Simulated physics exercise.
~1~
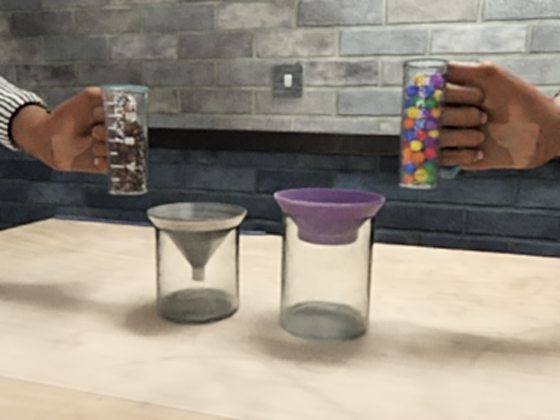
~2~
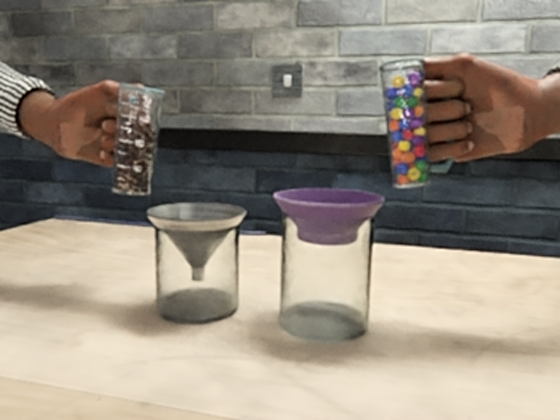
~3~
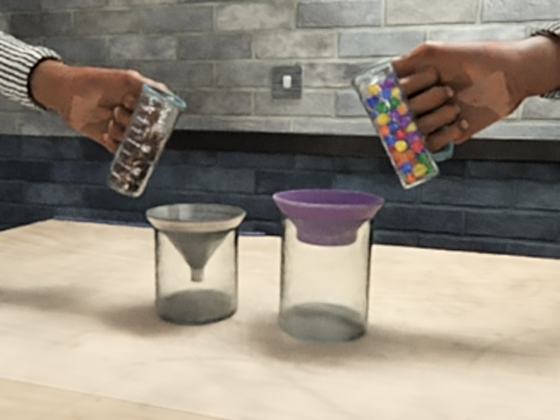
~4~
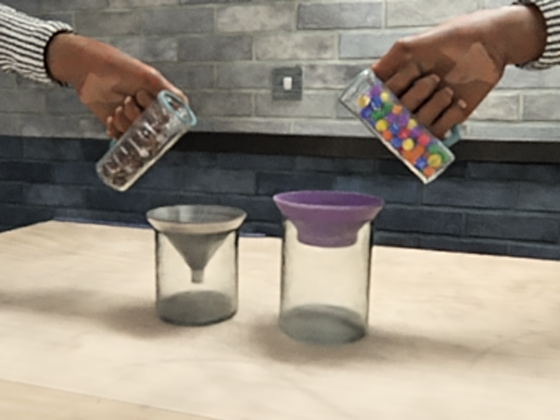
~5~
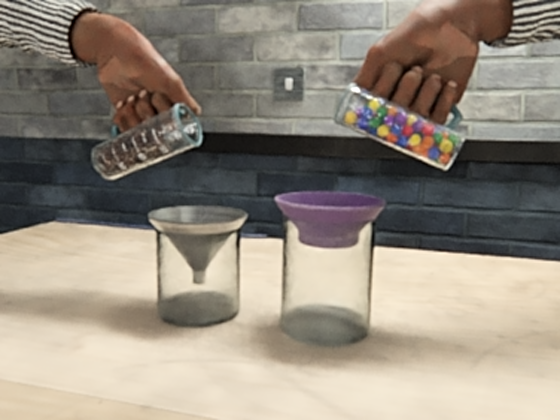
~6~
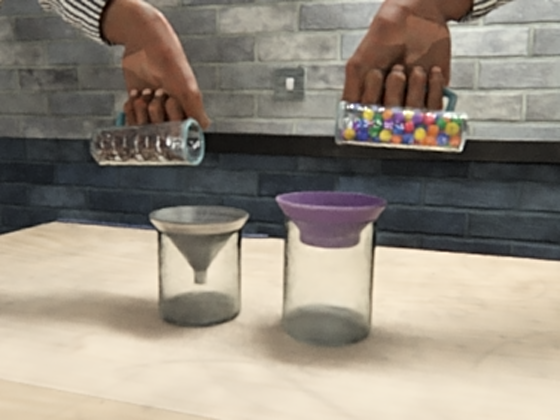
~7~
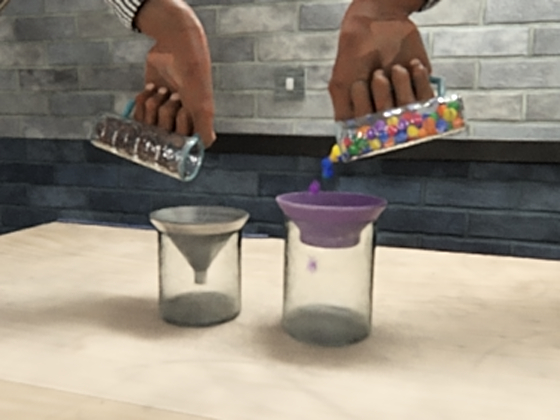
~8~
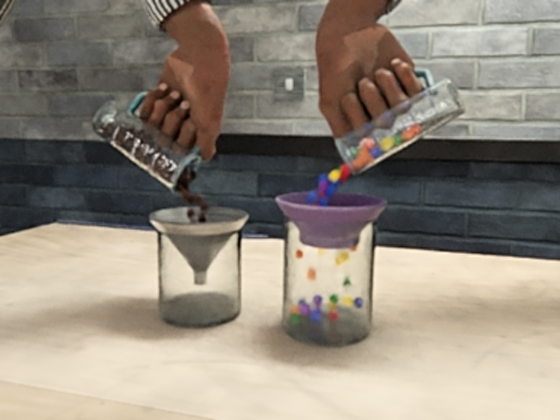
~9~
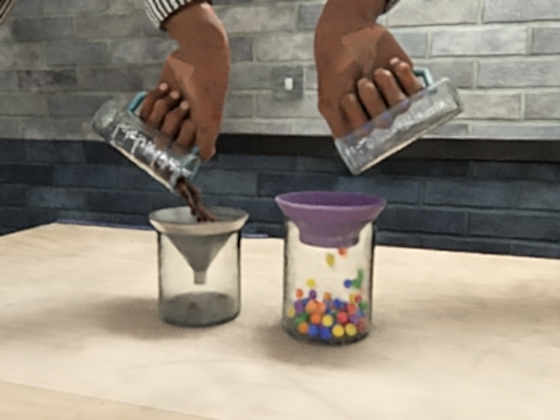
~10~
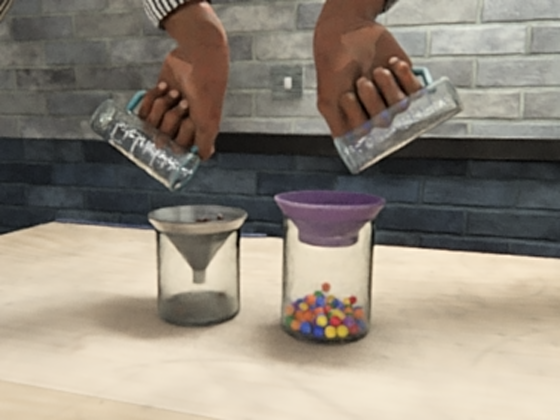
Two hands tipped clear cups over funnels set in glass jars, and the colorful beads on the right ran through the purple funnel into their jar, while the dark bits on the left poured out afterward and stayed nearly all stuck in the gray funnel.
